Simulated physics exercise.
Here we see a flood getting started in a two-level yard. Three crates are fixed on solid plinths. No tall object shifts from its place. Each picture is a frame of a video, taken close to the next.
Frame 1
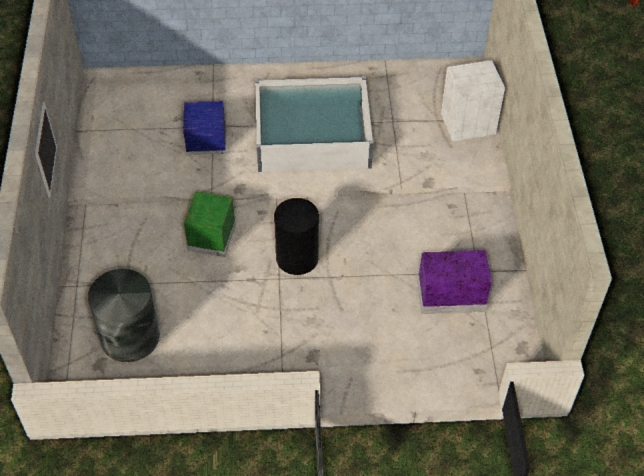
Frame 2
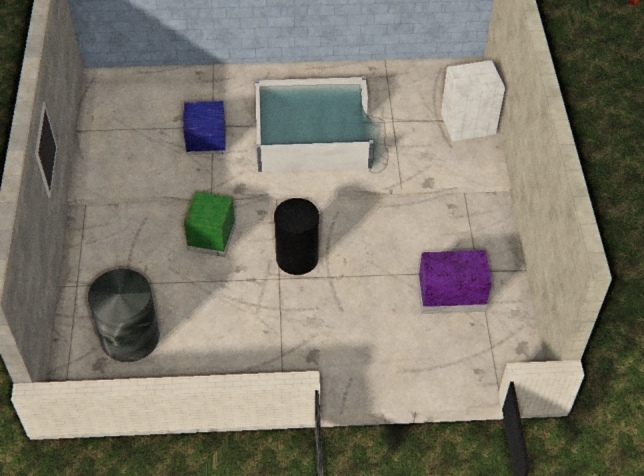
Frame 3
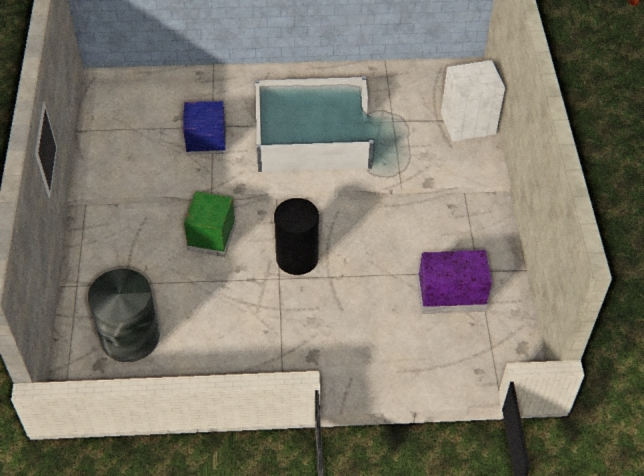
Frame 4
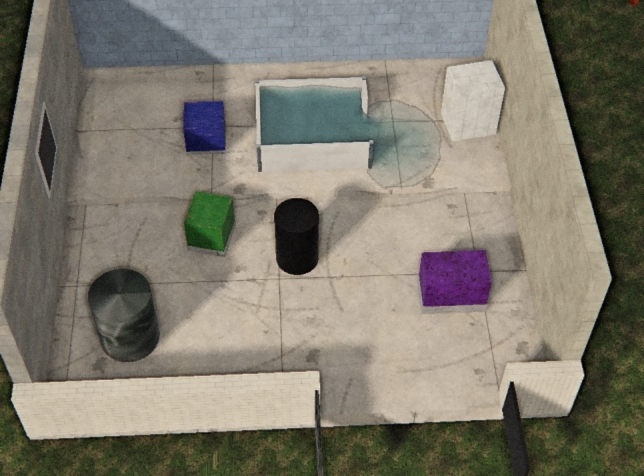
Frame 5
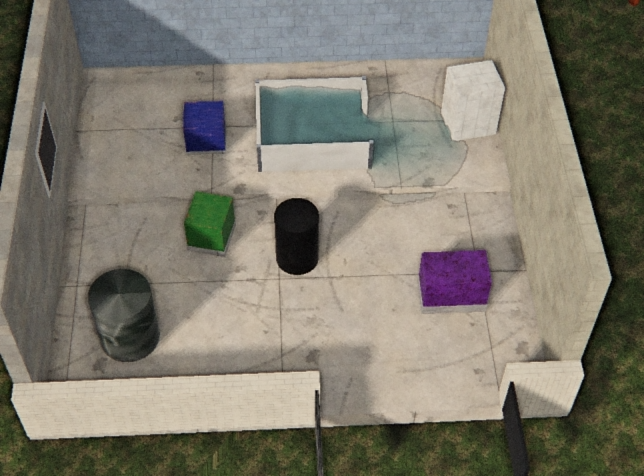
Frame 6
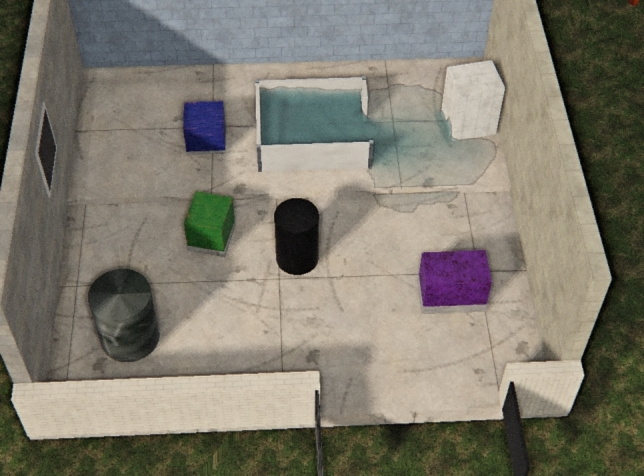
Water poured out through a gap in the right side of the open tank and spread across the pale floor, reaching the white block, while the colored boxes and dark cylinders stayed put.
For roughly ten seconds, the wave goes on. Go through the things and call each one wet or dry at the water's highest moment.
Called one by one: The purple crate is dry; the blue crate is dry; the green crate is dry.
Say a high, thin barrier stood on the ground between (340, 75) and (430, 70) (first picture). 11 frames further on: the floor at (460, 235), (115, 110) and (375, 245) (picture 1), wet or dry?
One after the other: Wet, free of water, dry.
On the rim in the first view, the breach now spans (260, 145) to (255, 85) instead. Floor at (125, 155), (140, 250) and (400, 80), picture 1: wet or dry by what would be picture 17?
Order as asked: Swamped, swamped, untouched.
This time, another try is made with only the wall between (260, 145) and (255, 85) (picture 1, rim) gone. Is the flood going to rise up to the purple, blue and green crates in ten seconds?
Note: Purple is never reached; blue gets flooded; green gets flooded.
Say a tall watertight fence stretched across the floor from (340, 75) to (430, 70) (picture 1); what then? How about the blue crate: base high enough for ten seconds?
As for the blue crate, it comes through dry.
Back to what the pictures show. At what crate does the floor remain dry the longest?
The one in green comes last.
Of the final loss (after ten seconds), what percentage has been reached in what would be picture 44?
Near 45 %.
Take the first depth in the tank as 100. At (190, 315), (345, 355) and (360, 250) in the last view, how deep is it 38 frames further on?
Going in order, roughly 0, 4 and 4 %.
A moment on, water covers 15 % of the floor; the purple crate not reached, the blue crate not reached, the green crate not reached.
Next, water covers 20 % of the floor; the purple crate water round its plinth, the blue crate not reached, the green crate not reached.
Then, water covers 25 % of the floor; the purple crate water round its plinth, the blue crate not reached, the green crate not reached.
Later, water covers 50 % of the floor; the purple crate water round its plinth, the blue crate not reached, the green crate not reached.
In the end, water covers 70 % of the floor; the purple crate stayed above the water, the blue crate stayed above the water, the green crate stayed above the water.
